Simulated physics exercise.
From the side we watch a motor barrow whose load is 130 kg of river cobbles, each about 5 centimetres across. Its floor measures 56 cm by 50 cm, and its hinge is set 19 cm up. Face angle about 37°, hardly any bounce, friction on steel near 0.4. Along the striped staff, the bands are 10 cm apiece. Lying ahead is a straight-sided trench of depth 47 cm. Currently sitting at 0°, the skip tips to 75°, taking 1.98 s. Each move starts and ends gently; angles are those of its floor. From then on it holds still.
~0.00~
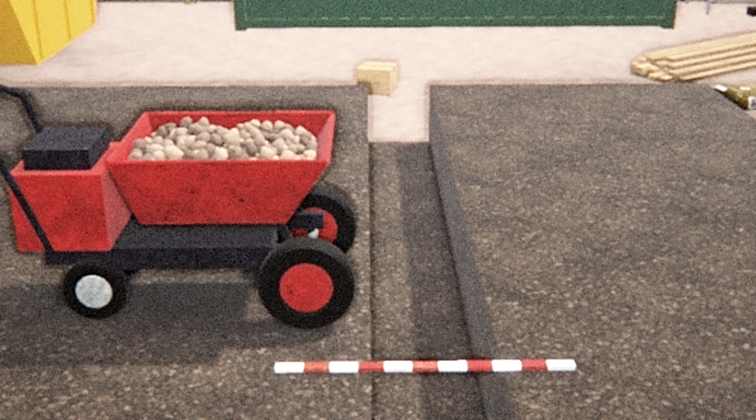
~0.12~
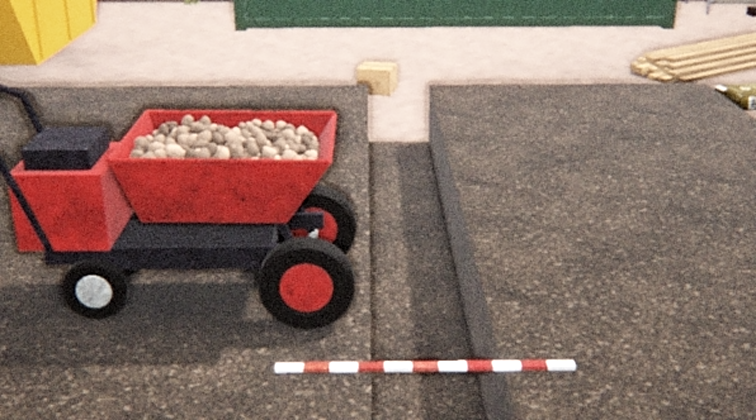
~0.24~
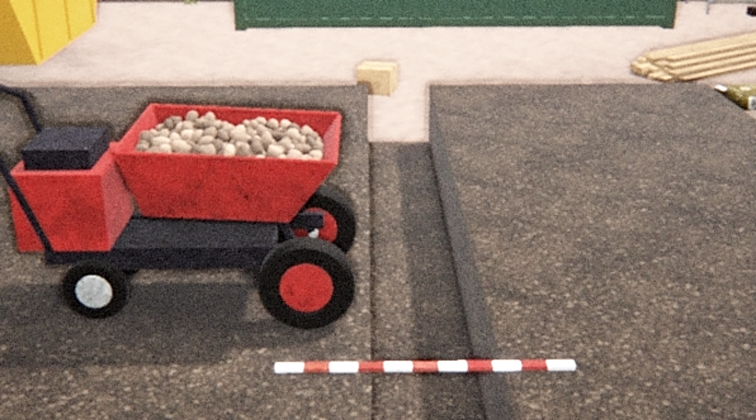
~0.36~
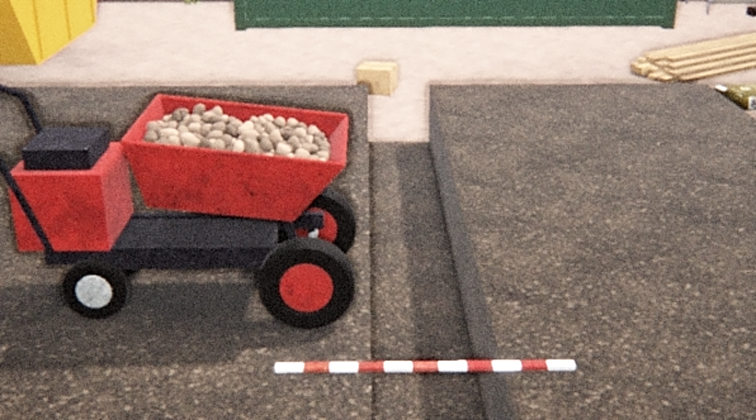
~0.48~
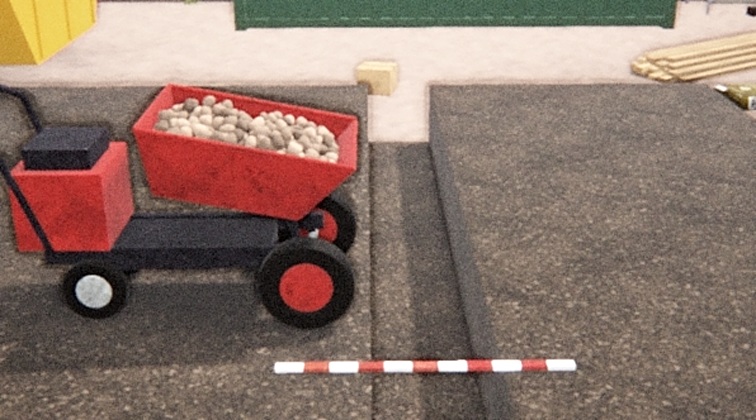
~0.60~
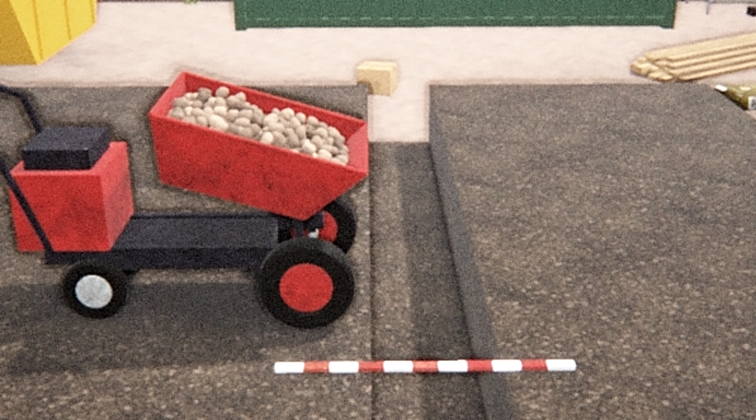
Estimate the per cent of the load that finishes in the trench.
Roughly 68 percent.
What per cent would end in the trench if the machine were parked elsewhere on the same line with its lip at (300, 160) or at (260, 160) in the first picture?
The first gives about 95 percent and the second about 100 percent.
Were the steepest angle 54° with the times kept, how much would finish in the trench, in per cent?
In that case around 30 percent.
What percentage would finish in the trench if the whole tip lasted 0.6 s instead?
My guess is near 35 percent.
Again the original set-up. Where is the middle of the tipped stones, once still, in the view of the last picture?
Their middle is at about (463, 368).
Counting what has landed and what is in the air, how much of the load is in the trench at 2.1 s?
I'd say near 35 per cent at that time.
After 1.5 s the floor is at 63°; 95 % in the skip, 5 % in the trench; the foremost stones are at (478, 282).
After 2.1 s the floor is at 75°; 37 % in the skip, 35 % in the trench, 28 % past the trench; the foremost stones are at (617, 291).
After 2.4 s the floor is at 75°; 17 % in the skip, 49 % in the trench, 34 % past the trench; the foremost stones are at (658, 280).
After 4.4 s the floor is at 75°; 0 % in the skip, 68 % in the trench, 32 % past the trench; the foremost stones are at (667, 281).
